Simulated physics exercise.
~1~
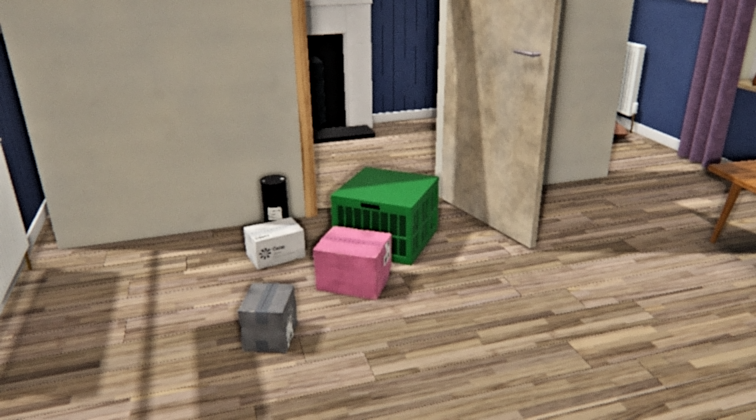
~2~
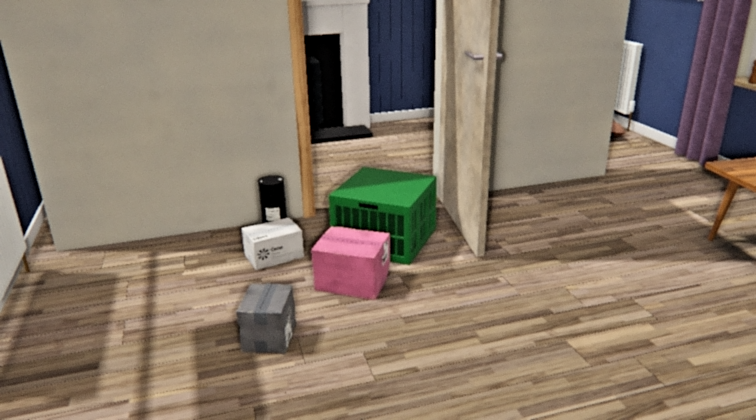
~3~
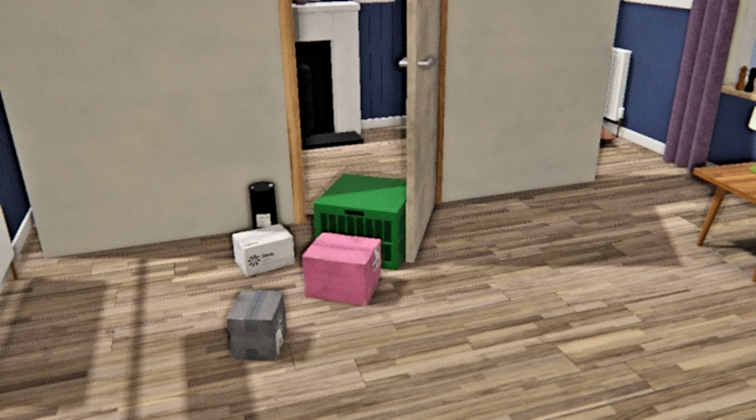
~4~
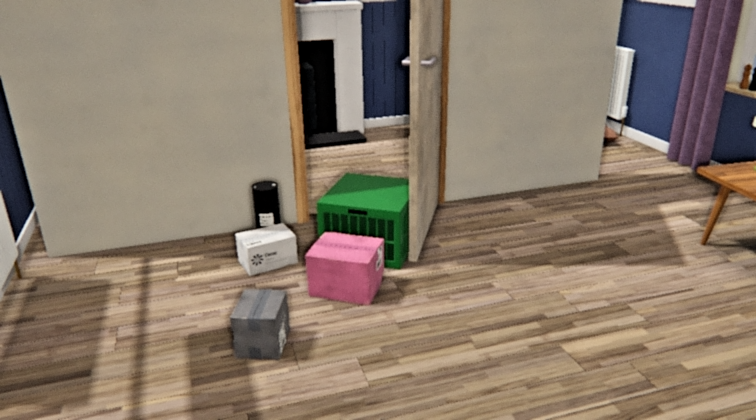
Living room with wood floor, door swinging partway towards a doorway and stopping ajar against a green crate beside parcels.
